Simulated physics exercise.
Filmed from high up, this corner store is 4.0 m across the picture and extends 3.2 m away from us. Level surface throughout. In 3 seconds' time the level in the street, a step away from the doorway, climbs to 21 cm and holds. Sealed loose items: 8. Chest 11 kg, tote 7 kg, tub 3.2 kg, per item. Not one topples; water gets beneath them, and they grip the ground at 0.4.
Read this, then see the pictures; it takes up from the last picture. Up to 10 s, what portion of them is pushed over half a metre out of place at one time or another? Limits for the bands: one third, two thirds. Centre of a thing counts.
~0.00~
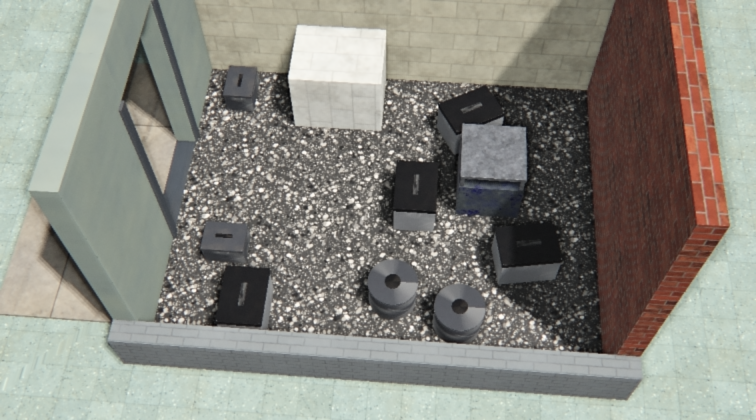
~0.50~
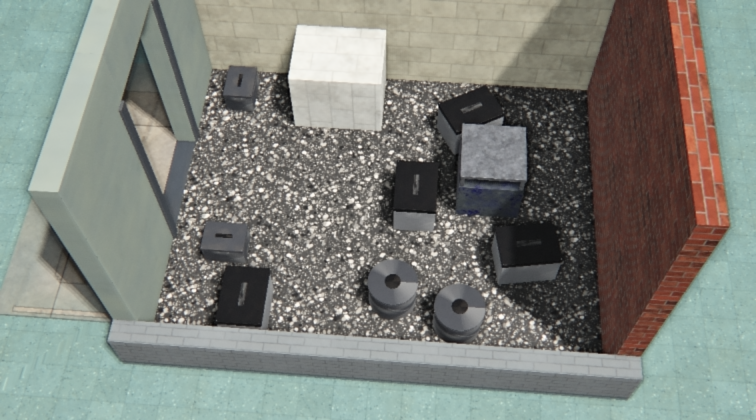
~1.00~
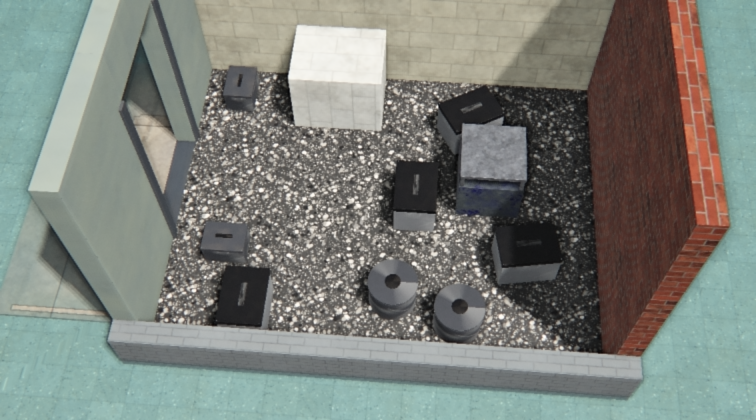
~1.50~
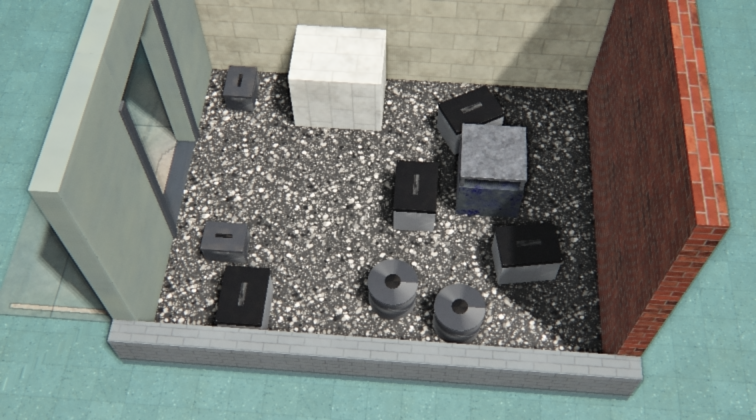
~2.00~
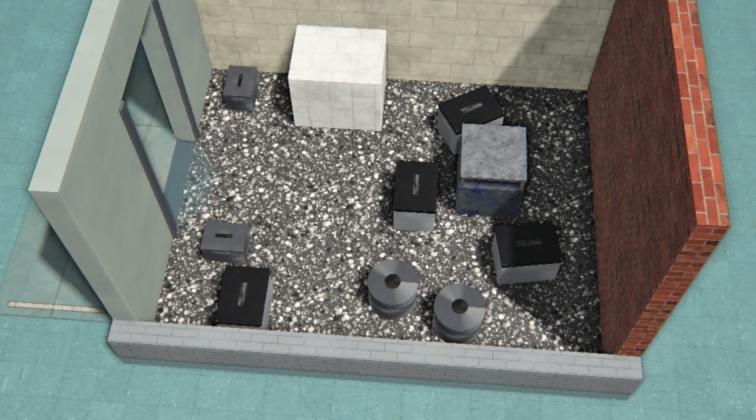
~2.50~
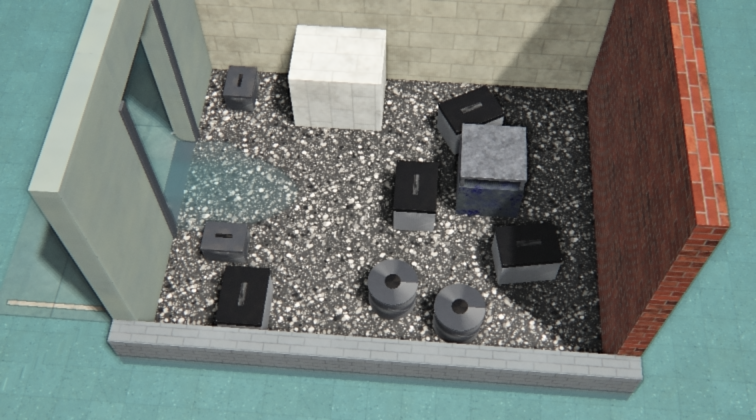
Band: Middle, one third to two thirds.
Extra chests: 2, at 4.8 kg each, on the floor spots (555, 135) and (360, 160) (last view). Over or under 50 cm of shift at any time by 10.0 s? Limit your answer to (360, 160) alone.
Above the mark.
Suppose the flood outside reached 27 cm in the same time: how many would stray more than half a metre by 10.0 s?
In that case 6 of them.
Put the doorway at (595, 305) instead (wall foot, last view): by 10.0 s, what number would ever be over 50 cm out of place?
The count would be 7.
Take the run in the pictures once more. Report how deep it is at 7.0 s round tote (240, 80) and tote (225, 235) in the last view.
Close to 5 and 3 centimetres.
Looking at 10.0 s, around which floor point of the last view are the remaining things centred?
The centre is close to (409, 240).
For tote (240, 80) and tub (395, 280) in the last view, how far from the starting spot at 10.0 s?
One is off by 5 cm, the other by 40 cm, in the order asked.
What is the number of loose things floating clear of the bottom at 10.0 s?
The count is 5.
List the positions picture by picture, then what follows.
The first frame shows a chest at (243, 295), on the bottom; a tote at (240, 81) rests on the ground; water covers 0.0 m2; 0 of 8 have shifted.
The second frame shows a chest at (243, 295), on the bottom; a tote at (240, 81), on the bottom; water covers 0.0 m2; 0 of 8 have shifted.
The third frame shows a chest at (243, 295), on the bottom; a tote at (240, 81) rests on the ground; 0.0 m2 under water; 0 of 8 have shifted.
The fourth frame shows a chest at (243, 295), on the bottom; a tote at (240, 81) rests on the ground; 0.0 m2 under water; 0 of 8 have shifted.
The fifth frame shows a chest at (243, 295), on the bottom; a tote at (240, 81), on the bottom; water covers 0.2 m2; 0 of 8 have shifted.
The sixth frame shows a chest at (243, 295) rests on the ground; a tote at (240, 81) rests on the ground; 0.8 m2 under water; 0 of 8 have shifted.
After 3.5 s 0 of 8 are over 50 cm from their spots; 0 afloat.
After 4.5 s 0 of 8 are over 50 cm from their spots; 0 afloat.
After 7.0 s 4 of 8 are over 50 cm from their spots; 5 afloat.
After 10.0 s 3 of 8 are over 50 cm from their spots, and 4 have been at some point; 5 afloat.
